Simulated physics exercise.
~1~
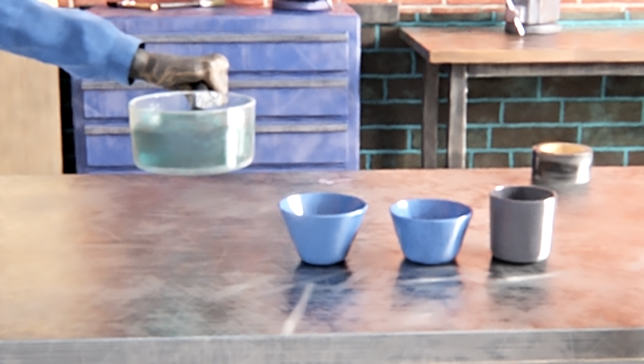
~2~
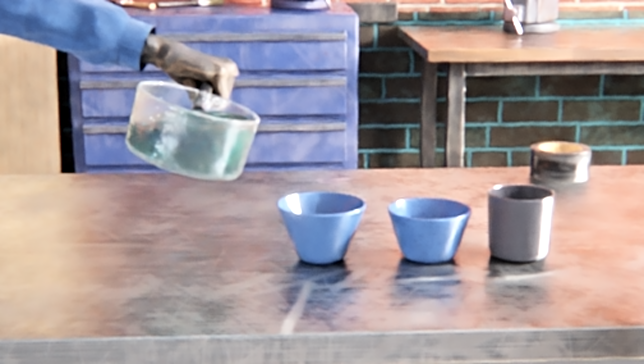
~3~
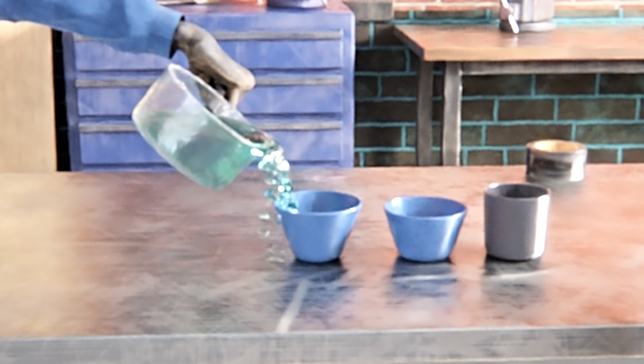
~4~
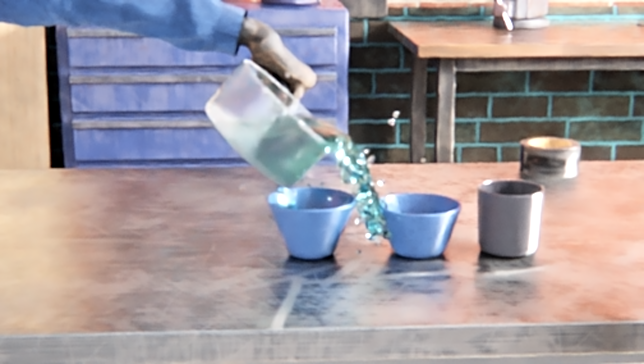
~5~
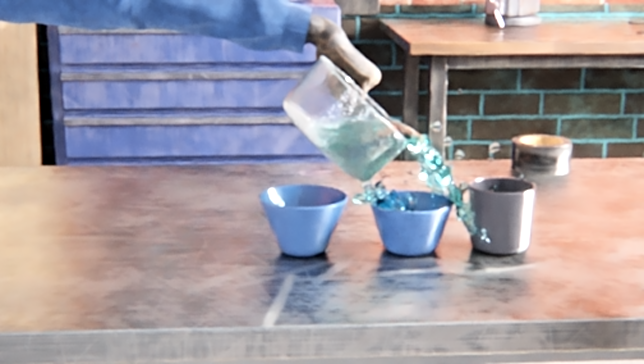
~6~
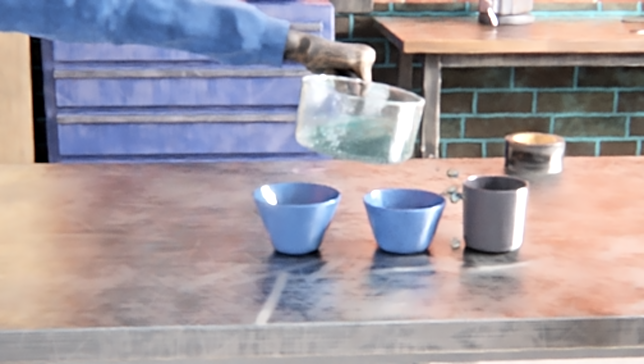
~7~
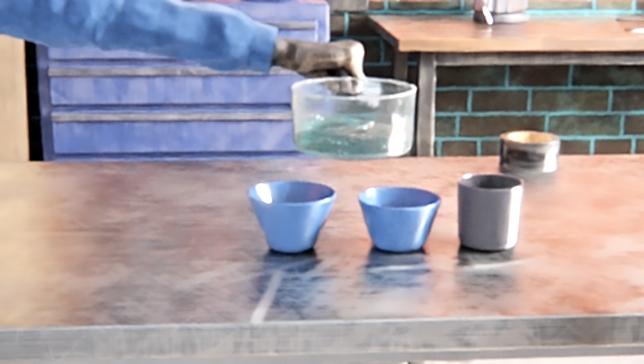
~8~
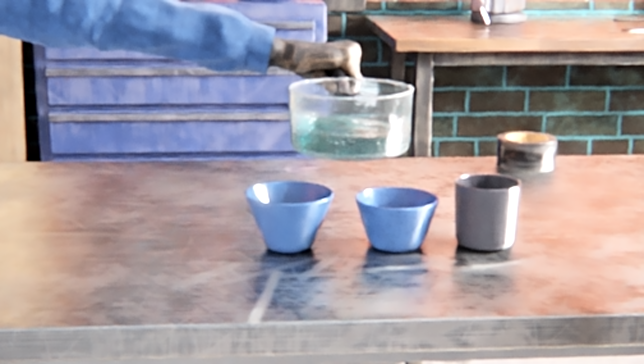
Workshop table with a gloved hand tipping greenish liquid from a clear bowl across two blue cups and a grey mug, then levelling it.
